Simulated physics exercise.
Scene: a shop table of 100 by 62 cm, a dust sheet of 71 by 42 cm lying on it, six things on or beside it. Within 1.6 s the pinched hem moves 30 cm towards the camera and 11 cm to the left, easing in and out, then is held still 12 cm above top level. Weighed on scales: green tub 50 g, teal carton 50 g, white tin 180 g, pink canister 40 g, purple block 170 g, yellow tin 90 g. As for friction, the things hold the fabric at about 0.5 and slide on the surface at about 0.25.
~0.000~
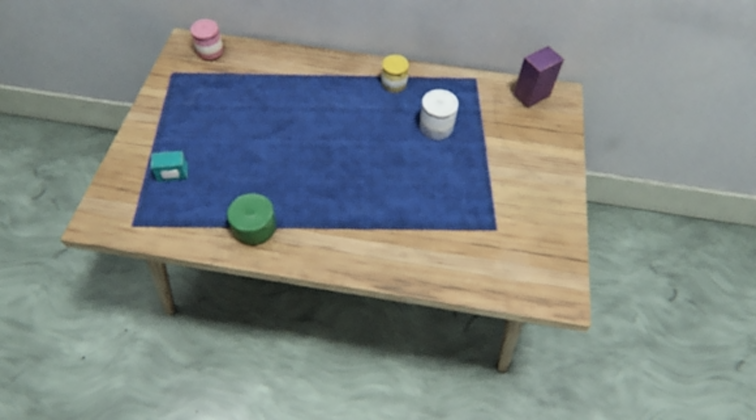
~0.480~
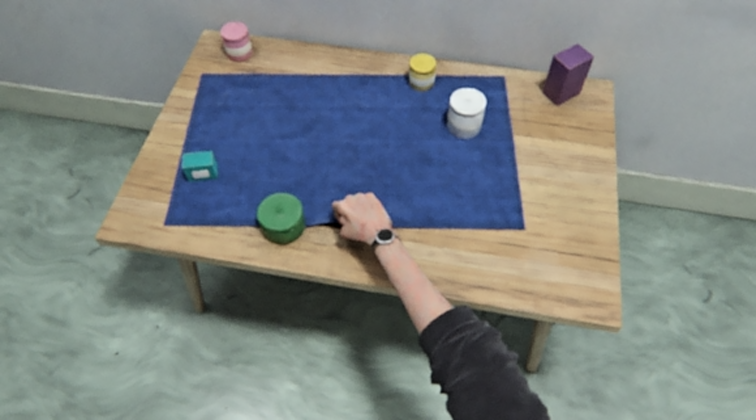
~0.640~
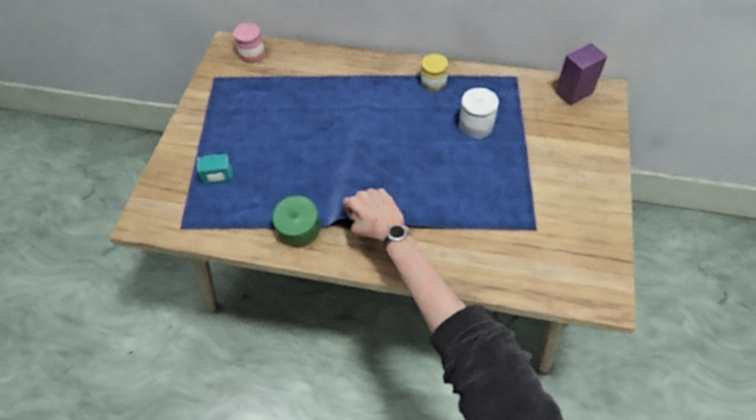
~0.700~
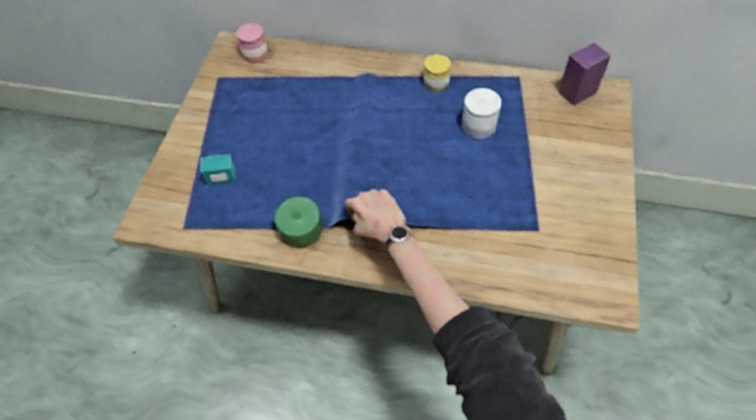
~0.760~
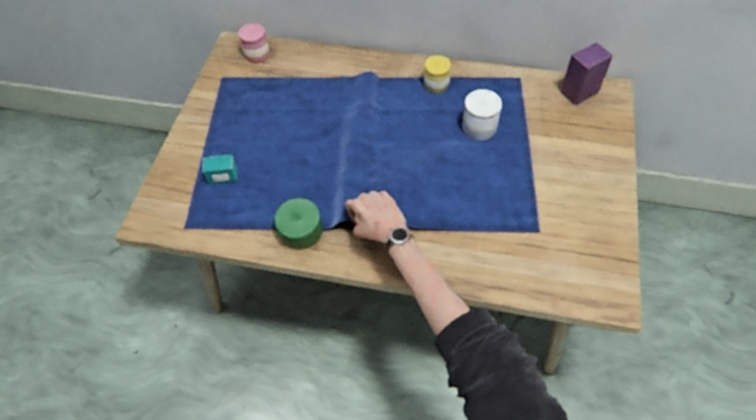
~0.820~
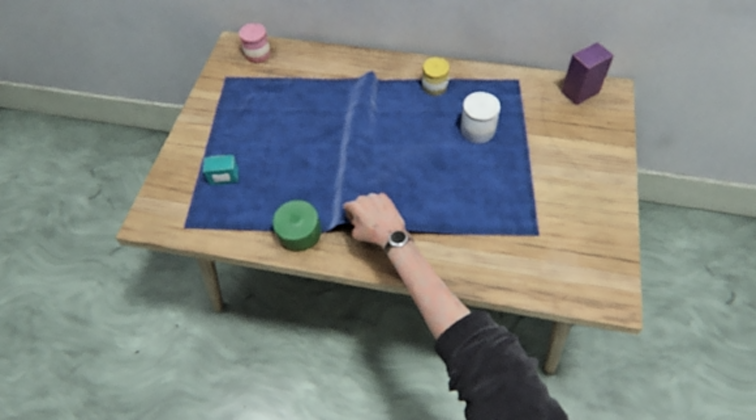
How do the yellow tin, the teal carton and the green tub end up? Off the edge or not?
One by one: Yellow tin: Still there; teal carton: Gone; green tub: Gone.
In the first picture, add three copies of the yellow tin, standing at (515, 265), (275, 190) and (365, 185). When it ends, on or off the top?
Still on top, off the top, off the top.
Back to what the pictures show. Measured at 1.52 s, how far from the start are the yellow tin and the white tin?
Shift - yellow tin 20 cm, white tin 20 cm.
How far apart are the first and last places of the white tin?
The white tin has moved 35 cm.
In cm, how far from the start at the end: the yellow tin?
The yellow tin ends up about 35 cm from its start.
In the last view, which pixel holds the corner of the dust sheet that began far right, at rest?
Around pixel (443, 174).
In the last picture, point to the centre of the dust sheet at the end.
I'd say it sits around (262, 237) in the last picture.
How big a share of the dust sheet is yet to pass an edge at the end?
Near 55 in a hundred.
By 1.2 s, 100 % of the dust sheet is still over the top; yellow tin 10 cm off its start, green tub 7 cm off its start, teal carton 3 cm off its start.
By 1.5 s, 90 % of the dust sheet is still over the top; green tub over the edge, yellow tin 21 cm off its start, teal carton 8 cm off its start.
By 1.9 s, 70 % of the dust sheet is still over the top; yellow tin 31 cm off its start at (356, 153), green tub over the edge, teal carton 16 cm off its start at (203, 225).
By 2.2 s, 55 % of the dust sheet is still over the top; yellow tin 36 cm off its start, teal carton over the edge, green tub over the edge.
By 3.8 s, 55 % of the dust sheet is still over the top; yellow tin 37 cm off its start at (340, 171), teal carton over the edge, green tub over the edge, white tin 35 cm off its start at (391, 216).
